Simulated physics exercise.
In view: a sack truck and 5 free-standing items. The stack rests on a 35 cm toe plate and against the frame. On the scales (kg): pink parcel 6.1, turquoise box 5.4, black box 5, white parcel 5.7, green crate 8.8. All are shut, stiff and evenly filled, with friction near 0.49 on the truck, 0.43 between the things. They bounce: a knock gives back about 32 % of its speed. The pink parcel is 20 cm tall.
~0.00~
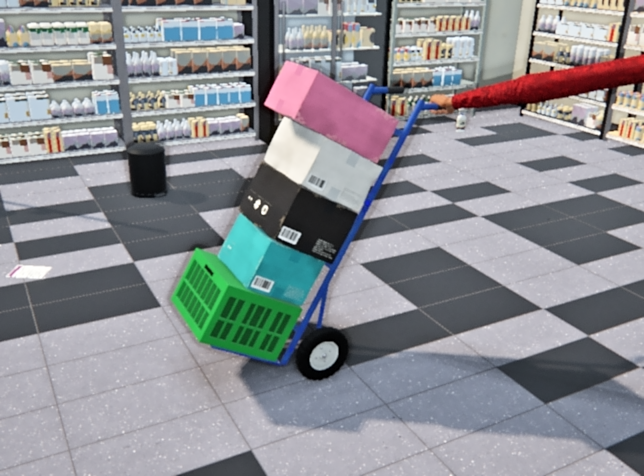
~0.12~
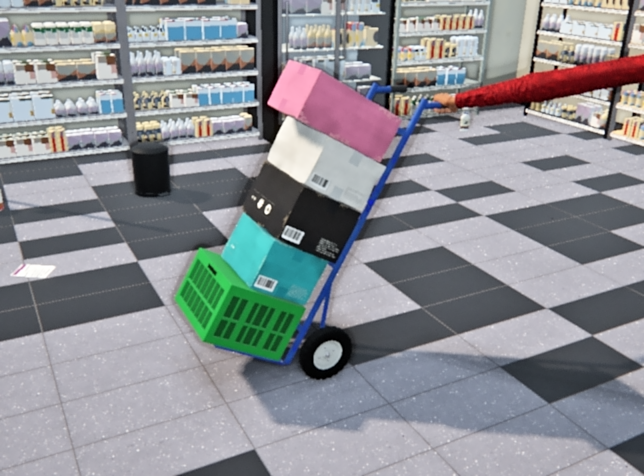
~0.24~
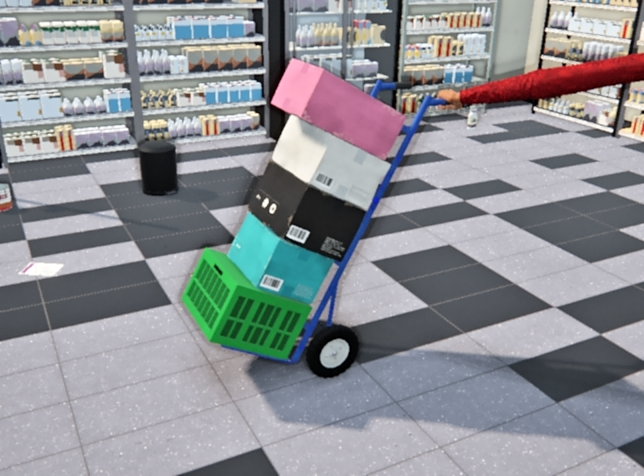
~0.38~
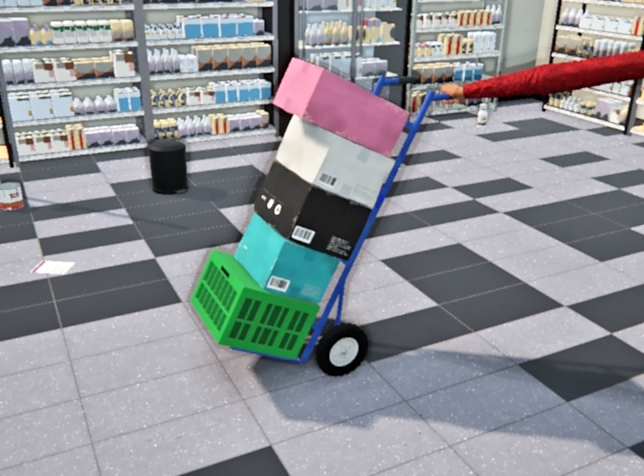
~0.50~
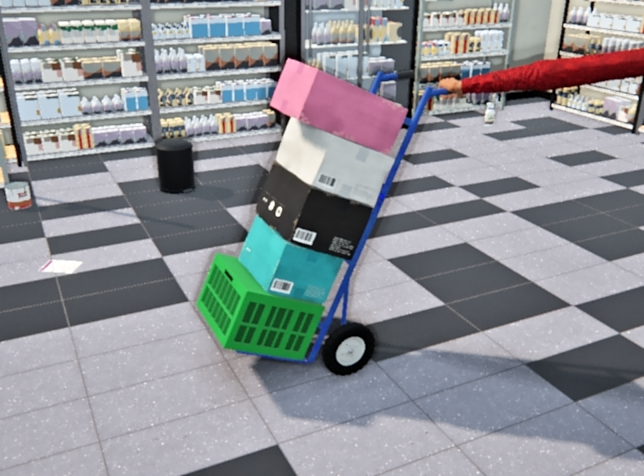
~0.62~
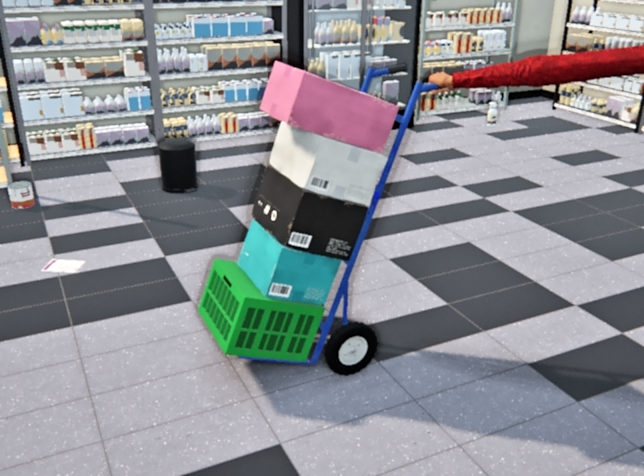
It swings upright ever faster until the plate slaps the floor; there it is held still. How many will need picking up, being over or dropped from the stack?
Things lost: Not one.
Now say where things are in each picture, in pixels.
In the first picture, truck 30° back; pink parcel (332, 113); turquoise box (270, 259).
In the second picture, truck 30° back; green crate (239, 304); black box (299, 211).
In the third picture, truck 29° back; white parcel (329, 162); green crate (245, 303).
In the fourth picture, truck 27° back; black box (310, 209); white parcel (333, 160).
In the fifth picture, truck 25° back; green crate (259, 306); black box (312, 210).
In the sixth picture, truck 21° back; pink parcel (329, 108); turquoise box (288, 261).
After 1.22 s, truck upright; pink parcel 4° off its base near (229, 135); turquoise box 4° off its base near (262, 284); white parcel 4° off its base.
After 1.72 s, as before.
In the end (2.4 s), all 5 under 10 cm from the start. At the end, from the last picture's camera, pink parcel near (244, 134), turquoise box near (264, 285).
